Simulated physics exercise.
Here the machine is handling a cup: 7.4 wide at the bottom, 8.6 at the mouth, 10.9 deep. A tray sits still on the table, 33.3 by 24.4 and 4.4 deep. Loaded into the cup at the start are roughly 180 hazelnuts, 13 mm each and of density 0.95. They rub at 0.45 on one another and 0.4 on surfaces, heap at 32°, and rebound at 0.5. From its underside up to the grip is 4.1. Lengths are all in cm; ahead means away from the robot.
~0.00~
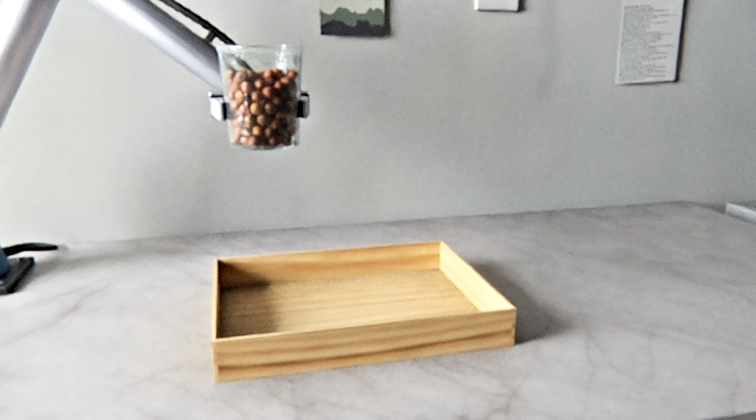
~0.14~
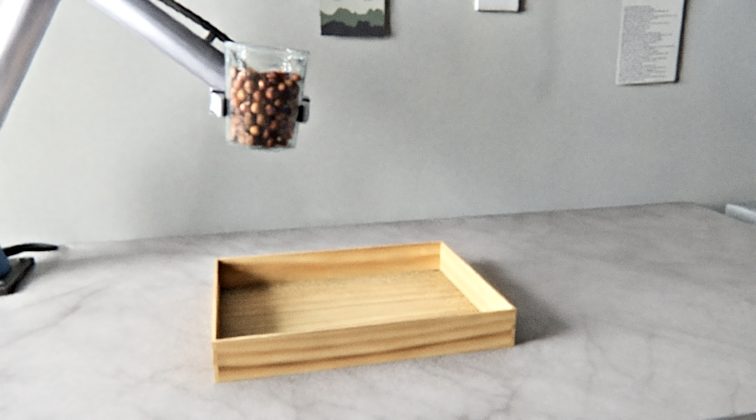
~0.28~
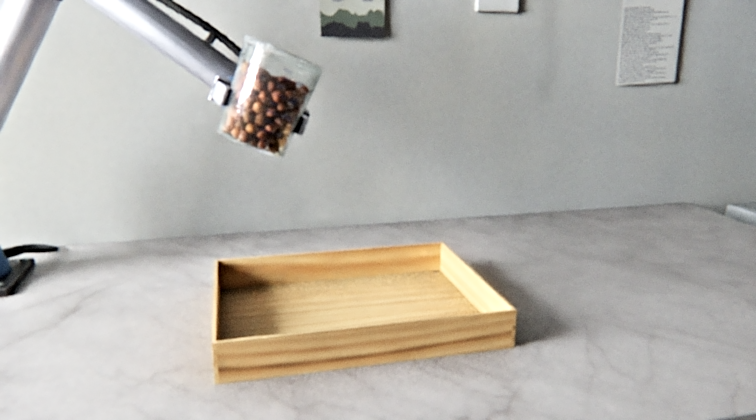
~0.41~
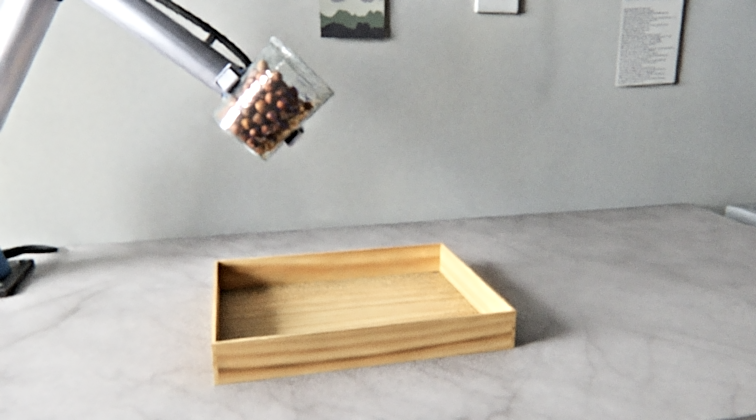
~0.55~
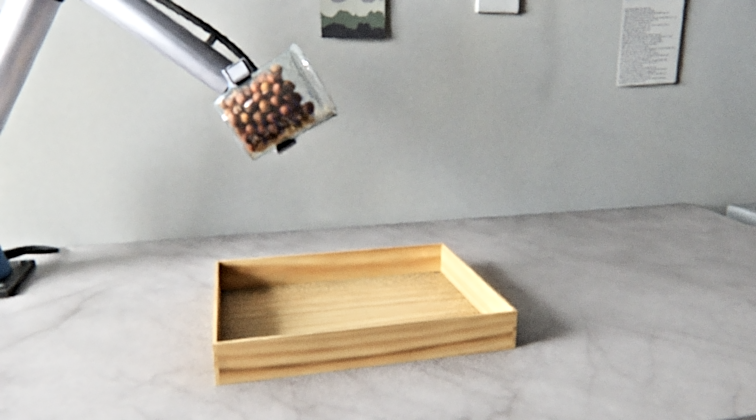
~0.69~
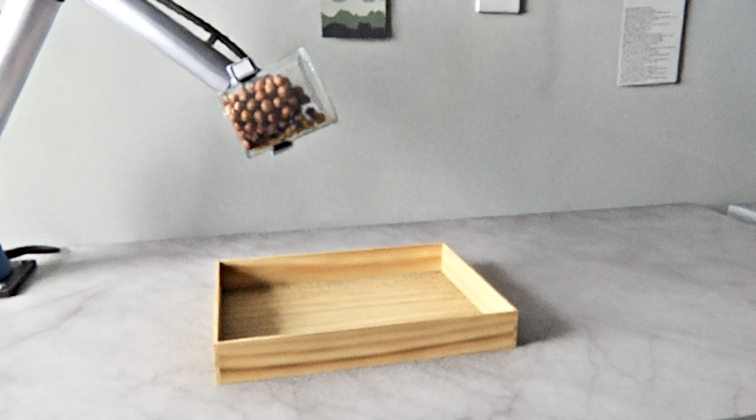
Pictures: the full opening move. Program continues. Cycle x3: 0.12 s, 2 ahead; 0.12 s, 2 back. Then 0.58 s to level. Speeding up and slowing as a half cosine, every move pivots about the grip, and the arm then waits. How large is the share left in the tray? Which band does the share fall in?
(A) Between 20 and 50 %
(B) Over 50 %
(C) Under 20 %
C, under 20 %.
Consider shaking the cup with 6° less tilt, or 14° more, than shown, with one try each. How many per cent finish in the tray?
5 and 40 %.
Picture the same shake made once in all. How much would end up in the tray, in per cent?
It would come to around 0 %.
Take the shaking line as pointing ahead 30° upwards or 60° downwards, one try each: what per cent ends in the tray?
Near 10 and 0 percent respectively.
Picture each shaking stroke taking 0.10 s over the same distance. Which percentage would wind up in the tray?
That would give around 15 per cent.
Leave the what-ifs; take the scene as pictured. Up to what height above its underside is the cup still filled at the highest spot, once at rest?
I'd say near 10.0 cm from the bottom.
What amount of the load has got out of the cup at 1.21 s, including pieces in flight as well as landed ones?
5 %.
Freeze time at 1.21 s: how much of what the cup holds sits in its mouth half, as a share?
Mouth half share: Roughly 40 %.
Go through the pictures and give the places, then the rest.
In the first picture, cup middle at (263, 98), level; upper third of the load around (260, 84), from x 230 to 290, top at y 70; 176 in the cup.
In the second picture, cup middle at (264, 98), tilted 6° forward; upper third of the load around (261, 85), from x 235 to 295, top at y 70.
In the third picture, cup middle at (268, 100), tilted 23° forward; upper third of the load around (264, 86), from x 230 to 305, top at y 65.
In the fourth picture, cup middle at (271, 103), tilted 43° forward; upper third of the load around (268, 90), from x 225 to 310, top at y 65.
In the fifth picture, cup middle at (274, 106), tilted 60° forward; upper third of the load around (270, 93), from x 225 to 310, top at y 70.
In the sixth picture, cup middle at (275, 107), tilted 66° forward; upper third of the load around (272, 94), from x 225 to 325, top at y 80; 176 in the cup.
By 1.21 s, tilted 66° forward, highest piece 29 above the table; 168 in the cup, 4 in the tray, 4 in flight or on a rim.
By 1.73 s, tilted 28° forward, highest piece 32 above the table; 163 in the cup, 13 in the tray.
By 2.19 s, level, highest piece 32 above the table; 163 in the cup, 13 in the tray.
By 3.24 s, level, highest piece 32 above the table; 163 in the cup, 13 in the tray.
Final count, 163 in the cup, 13 in the tray. That is 7 % in the tray.
